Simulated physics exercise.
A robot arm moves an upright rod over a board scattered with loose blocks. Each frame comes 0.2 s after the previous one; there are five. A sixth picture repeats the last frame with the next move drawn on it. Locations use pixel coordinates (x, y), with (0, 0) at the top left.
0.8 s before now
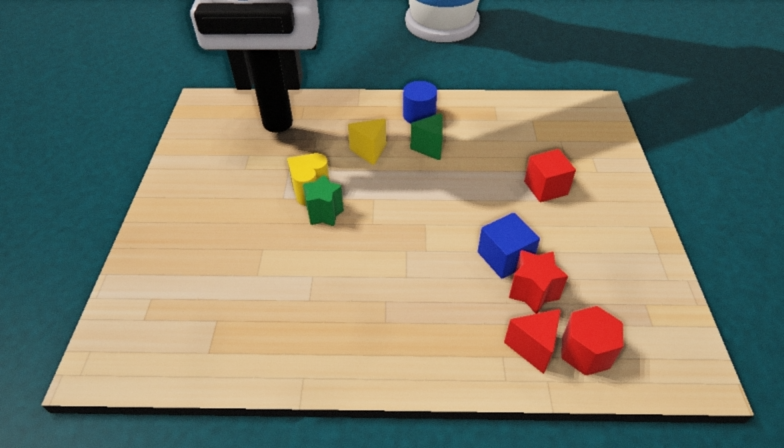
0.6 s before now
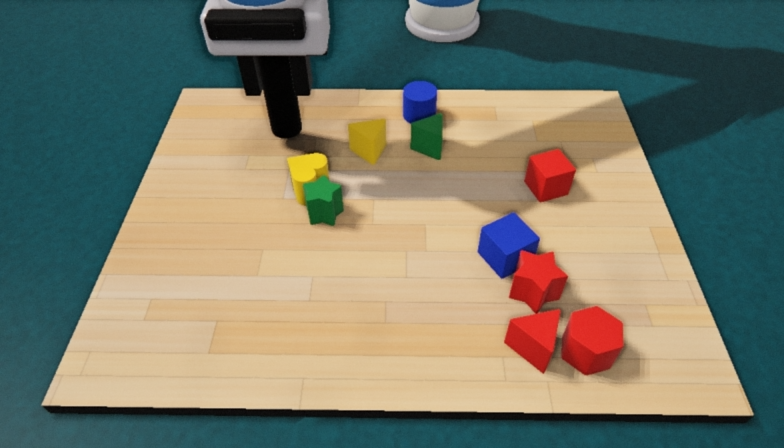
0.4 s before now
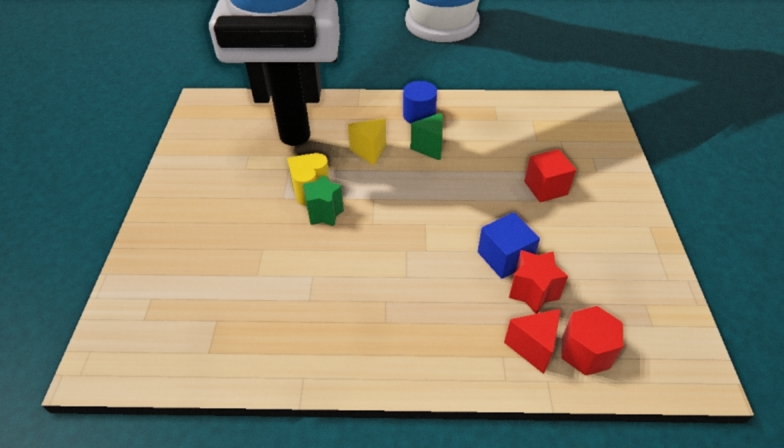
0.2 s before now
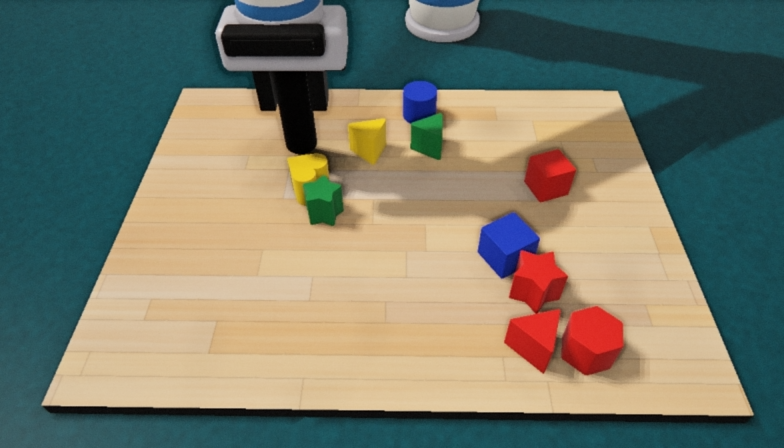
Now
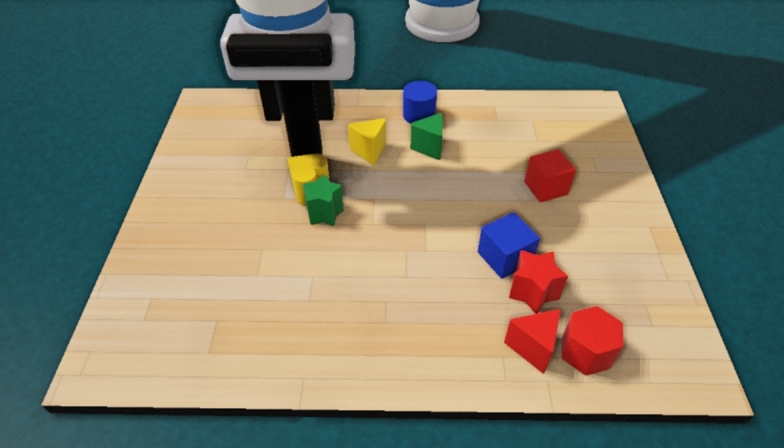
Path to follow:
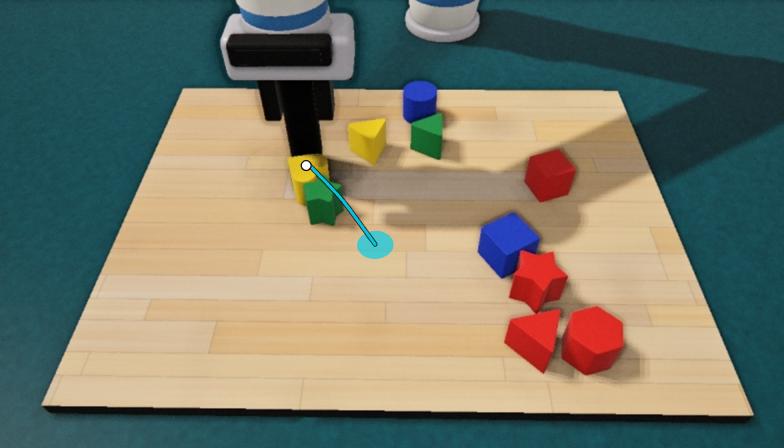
On a wooden board, a robot arm moves its black rod toward the yellow heart block.
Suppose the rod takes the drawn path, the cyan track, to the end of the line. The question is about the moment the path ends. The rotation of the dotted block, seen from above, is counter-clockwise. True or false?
That statement is not accurate.
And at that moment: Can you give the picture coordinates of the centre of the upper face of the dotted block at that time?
Expect it around (309, 189).
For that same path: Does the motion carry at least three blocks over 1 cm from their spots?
Short answer: No.
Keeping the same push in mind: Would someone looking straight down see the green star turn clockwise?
The answer is no.
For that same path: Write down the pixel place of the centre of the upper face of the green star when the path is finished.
I'd place it at (317, 212), taking the centre of its top.
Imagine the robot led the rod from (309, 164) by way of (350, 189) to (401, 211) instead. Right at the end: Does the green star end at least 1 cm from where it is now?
It seems so.
The drawn path runs from (309, 164) via (331, 188) and (353, 214), ending at (375, 245); the dot is on the yellow heart block.
On the path given first. One third of the way, rod (330, 178); yellow heart block (310, 184), turned 50° clockwise; green star (319, 205), turned 35° anticlockwise.
Two thirds of the way, rod (353, 206); yellow heart block (309, 189), turned 65° clockwise; green star (317, 212), turned 40° anticlockwise.
At the end, rod (375, 235); yellow heart block (309, 189), turned 65° clockwise; green star (317, 212), turned 40° anticlockwise; yellow triangular block not moved.
